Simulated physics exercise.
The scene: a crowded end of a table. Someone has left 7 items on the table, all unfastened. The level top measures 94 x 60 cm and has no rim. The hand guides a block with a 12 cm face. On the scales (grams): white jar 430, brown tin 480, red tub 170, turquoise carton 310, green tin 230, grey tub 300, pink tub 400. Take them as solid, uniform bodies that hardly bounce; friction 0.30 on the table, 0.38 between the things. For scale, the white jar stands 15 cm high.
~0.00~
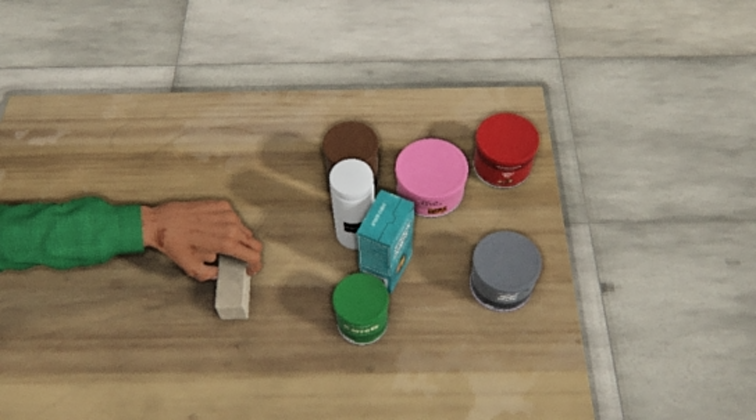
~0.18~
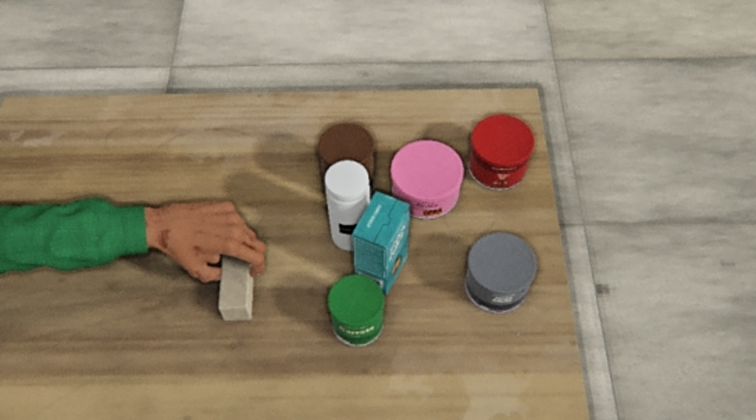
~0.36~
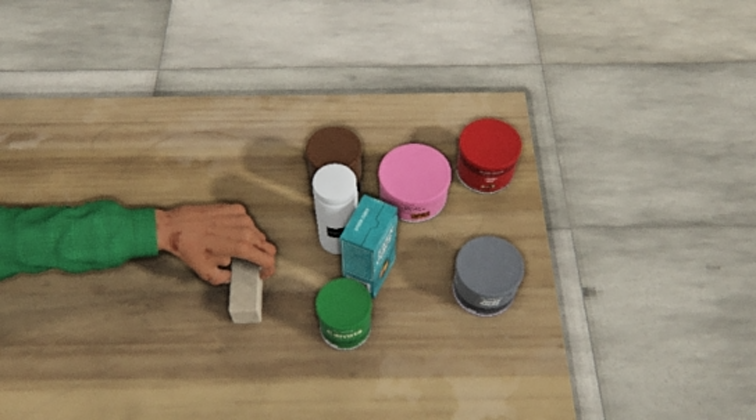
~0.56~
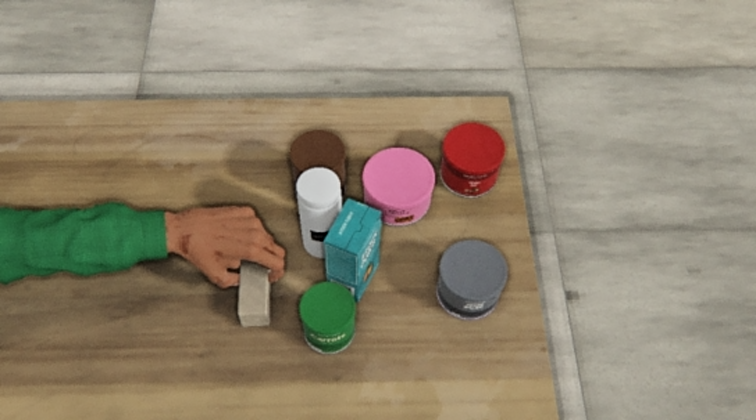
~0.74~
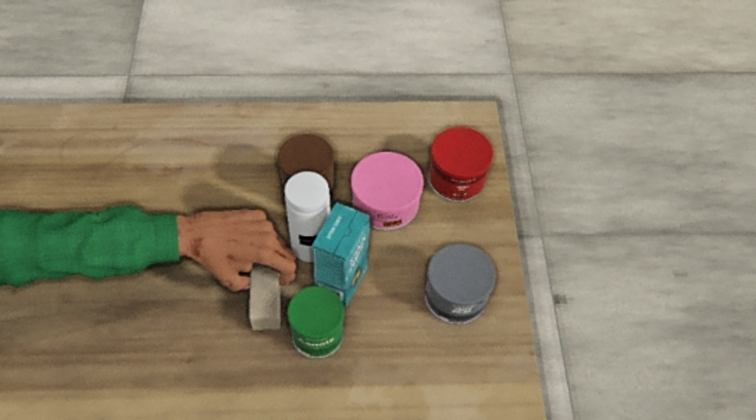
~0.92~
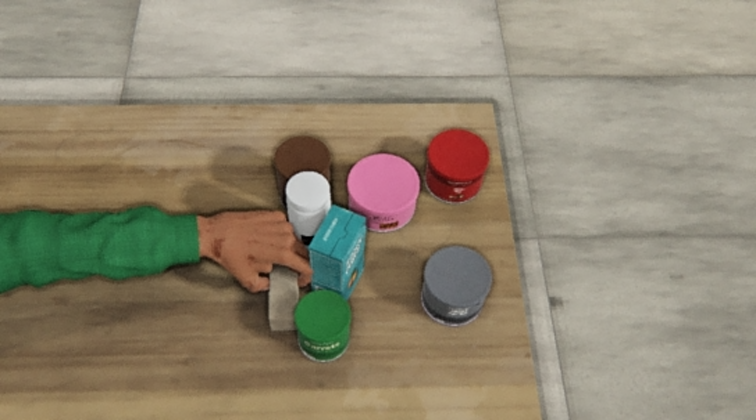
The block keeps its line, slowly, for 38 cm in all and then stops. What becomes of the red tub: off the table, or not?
The red tub stays on the table.
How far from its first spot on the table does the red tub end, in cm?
About 0 cm.
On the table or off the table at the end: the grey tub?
The grey tub ends off the table.
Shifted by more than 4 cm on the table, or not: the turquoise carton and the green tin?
The turquoise carton ends elsewhere; the green tin gets shifted.
Around 1.72 s, block slid 29 cm; turquoise carton shifted 11 cm; green tin shifted 8 cm; white jar shifted 2 cm.
Around 2.72 s, block slid 38 cm; grey tub now off the table; turquoise carton shifted 20 cm; green tin shifted 8 cm.
Finally (3.1 s), off the table, grey tub; not toppled but over 4 cm from the start, turquoise carton and green tin; the other 4 still in place (within 4 cm). Final places as that camera would see them, red tub near (456, 167).
